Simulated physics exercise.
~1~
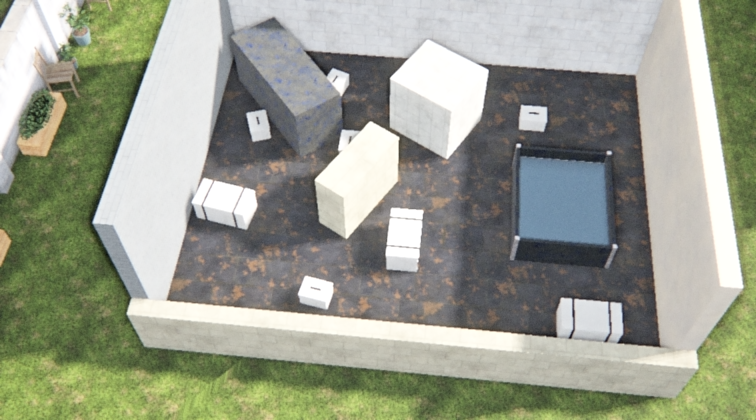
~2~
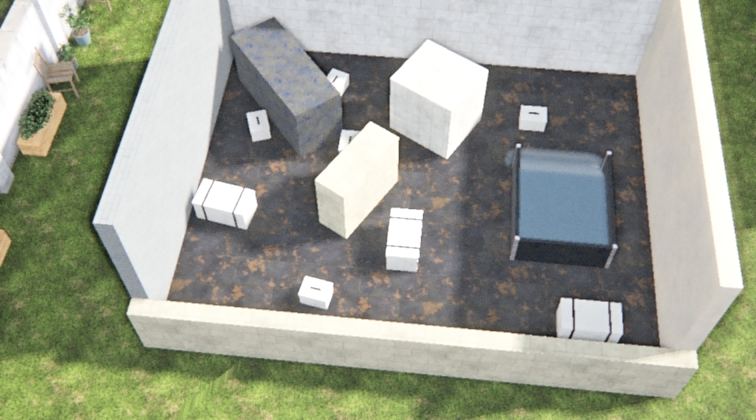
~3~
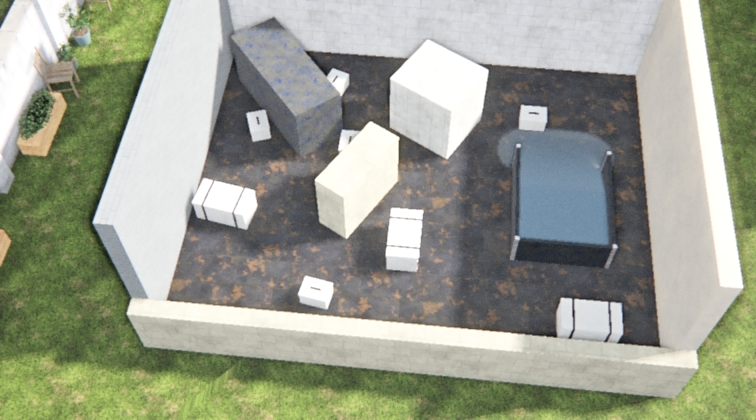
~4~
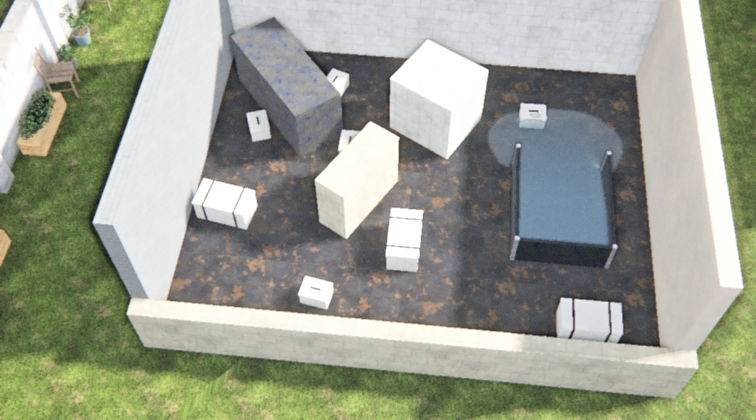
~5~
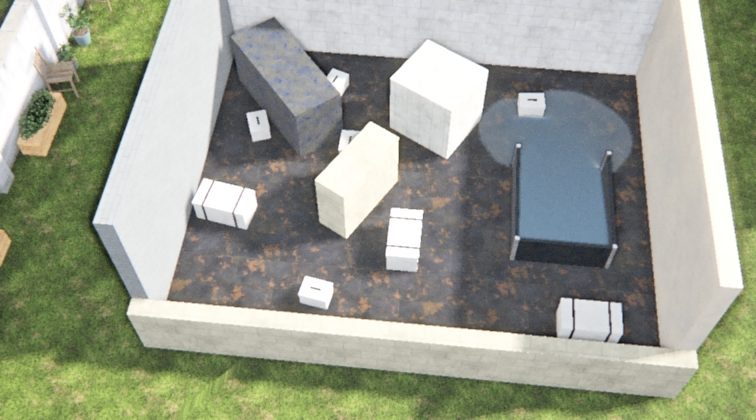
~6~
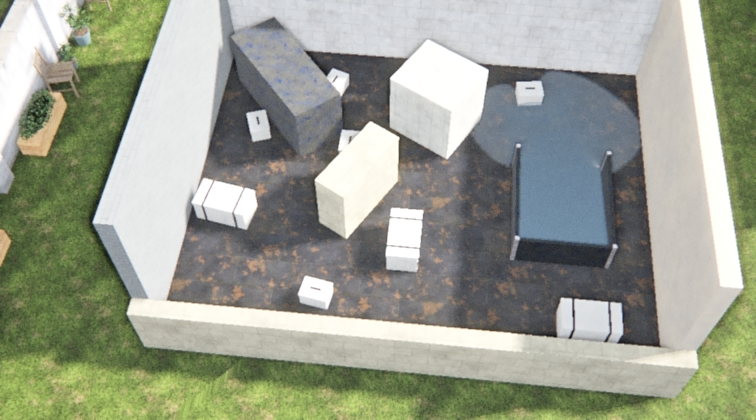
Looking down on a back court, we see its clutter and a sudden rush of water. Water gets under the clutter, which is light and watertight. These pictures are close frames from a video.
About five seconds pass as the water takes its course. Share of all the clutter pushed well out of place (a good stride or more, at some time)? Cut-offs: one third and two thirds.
The portion moved well away stays in the lowest third.
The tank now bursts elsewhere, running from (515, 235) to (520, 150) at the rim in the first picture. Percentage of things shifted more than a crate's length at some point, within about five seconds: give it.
I'd guess close to 60 percent.
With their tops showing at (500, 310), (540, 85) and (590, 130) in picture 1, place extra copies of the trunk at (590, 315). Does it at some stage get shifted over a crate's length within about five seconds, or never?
Results - 1: Doesn't go far; 2: Ends up far away; 3: Ends up far away.
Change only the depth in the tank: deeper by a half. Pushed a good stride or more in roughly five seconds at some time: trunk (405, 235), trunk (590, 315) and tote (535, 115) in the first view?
In sequence: Fell short, fell short and went the distance.
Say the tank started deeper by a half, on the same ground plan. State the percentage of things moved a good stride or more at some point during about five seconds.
I reckon 20 per cent of the loose things.
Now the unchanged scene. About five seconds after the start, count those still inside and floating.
The answer is 2.
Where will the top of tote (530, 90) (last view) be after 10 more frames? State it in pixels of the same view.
It ends up close to (469, 56).
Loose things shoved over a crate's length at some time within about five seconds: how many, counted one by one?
The total is 1.
A moment on, 1 of 8 are well off their spots; 0 afloat.
Next, 1 of 8 are well off their spots; 1 afloat.
Later, 1 of 8 are well off their spots; 0 afloat.
In the end, 1 of 8 are well off their spots, and 1 have been at some point; 2 afloat.
